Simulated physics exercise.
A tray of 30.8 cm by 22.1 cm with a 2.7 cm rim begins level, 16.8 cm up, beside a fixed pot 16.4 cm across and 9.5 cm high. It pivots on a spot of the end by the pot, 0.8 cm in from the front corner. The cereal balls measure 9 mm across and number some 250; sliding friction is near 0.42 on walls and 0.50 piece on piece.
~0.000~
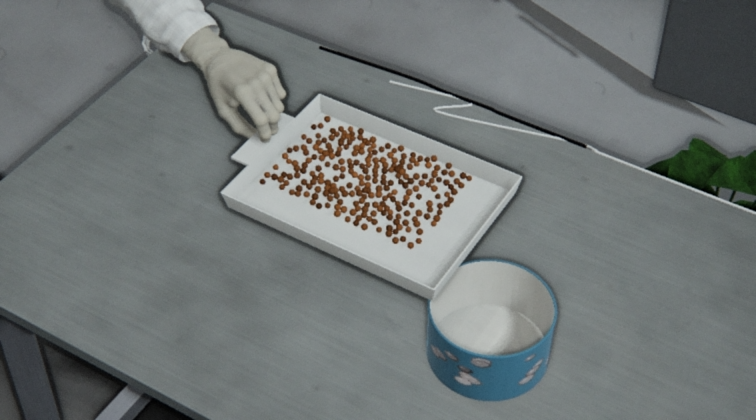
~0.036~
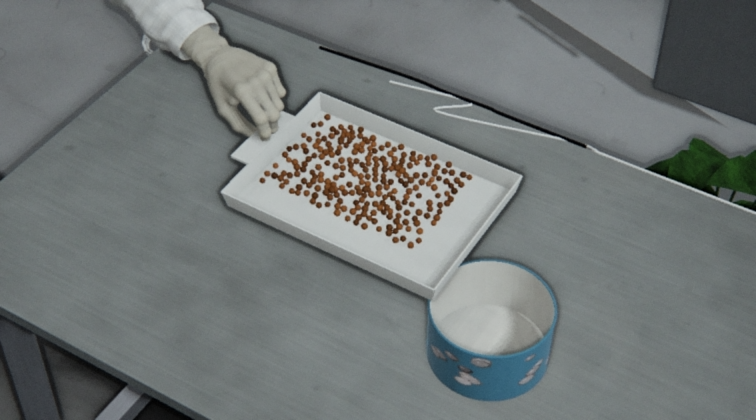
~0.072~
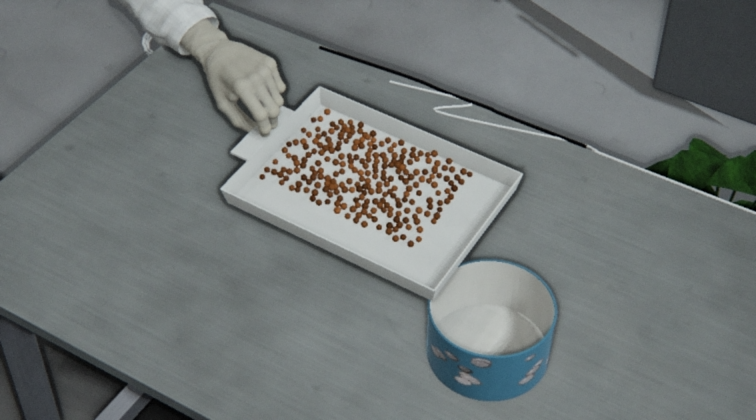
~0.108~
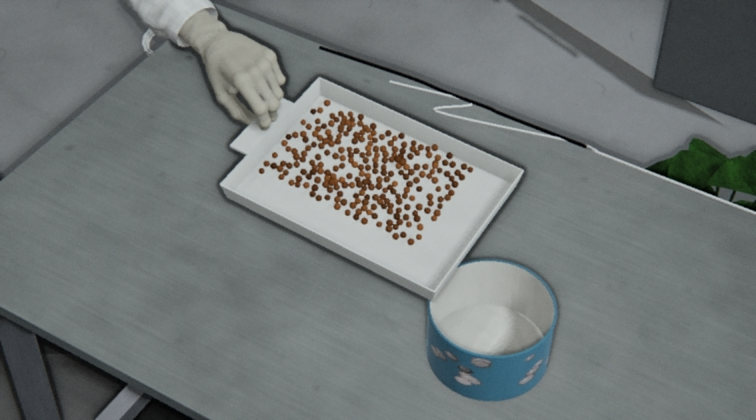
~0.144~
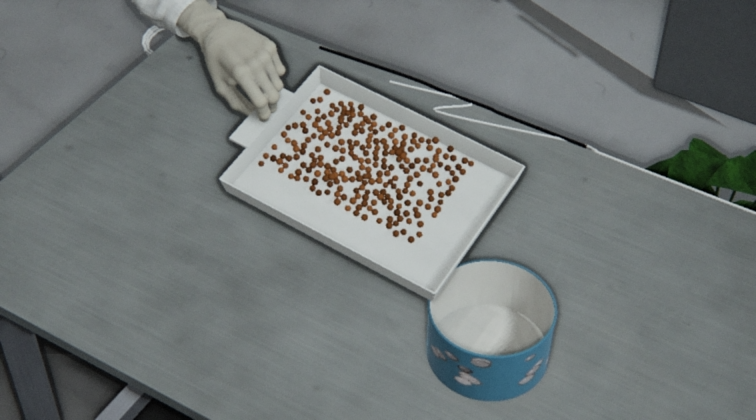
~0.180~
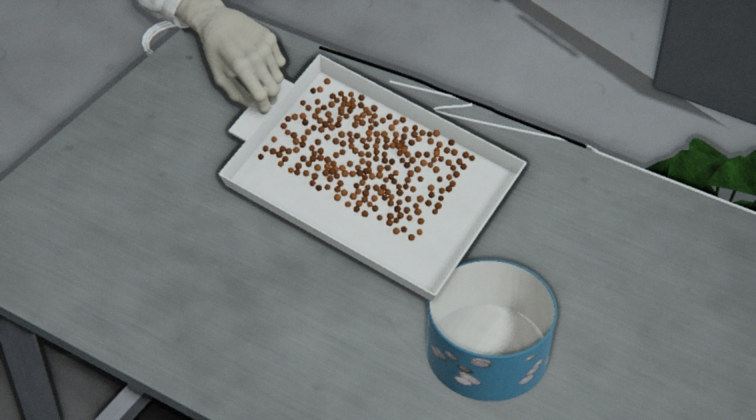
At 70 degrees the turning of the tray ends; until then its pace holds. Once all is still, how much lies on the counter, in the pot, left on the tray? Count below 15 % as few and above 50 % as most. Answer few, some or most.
Counter most, pot few, tray some.
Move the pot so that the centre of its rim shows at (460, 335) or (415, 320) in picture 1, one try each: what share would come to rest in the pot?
About 25 and 10 per cent.
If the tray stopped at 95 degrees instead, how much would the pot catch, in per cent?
In that case some 0 per cent.
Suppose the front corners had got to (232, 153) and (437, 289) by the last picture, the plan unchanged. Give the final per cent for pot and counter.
Pot 15, counter 35.
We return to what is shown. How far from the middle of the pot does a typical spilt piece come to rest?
About 20 cm.
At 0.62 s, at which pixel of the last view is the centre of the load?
At about (402, 249).
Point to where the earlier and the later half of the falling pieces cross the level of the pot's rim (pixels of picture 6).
First near (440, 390), later near (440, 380).
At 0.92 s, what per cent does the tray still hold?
About 50 per cent.
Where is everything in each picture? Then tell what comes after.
The first frame shows tray tilt 0 degrees, front corners at (227, 192) and (433, 285); middle of the pieces at (368, 178); pot at (492, 306).
The second frame shows tray tilt 1 degrees, front corners at (227, 191) and (433, 285); middle of the pieces at (368, 177).
The third frame shows tray tilt 2 degrees, front corners at (227, 188) and (433, 286); middle of the pieces at (368, 173).
The fourth frame shows tray tilt 5 degrees, front corners at (226, 183) and (433, 287), lowest corner right front; middle of the pieces at (368, 168).
The fifth frame shows tray tilt 9 degrees, front corners at (226, 178) and (433, 289), lowest corner right front; middle of the pieces at (368, 161).
The sixth frame shows tray tilt 13 degrees, front corners at (225, 173) and (434, 290), lowest corner right front; middle of the pieces at (369, 155); pot at (492, 306). Its pace works out near 105 degrees a second.
Then, at 0.45 s, tilt 42 degrees; the tray holds 100 %, the pot 0 %.
Then, at 0.62 s, tilt 60 degrees; the tray holds 100 %, the pot 0 %.
After 0.92 s, tilt 70 degrees; the tray holds 50 %, the pot 0 %.
In the end, at 1.8 s, counter 60 %, pot 0 %, tray 40 %.
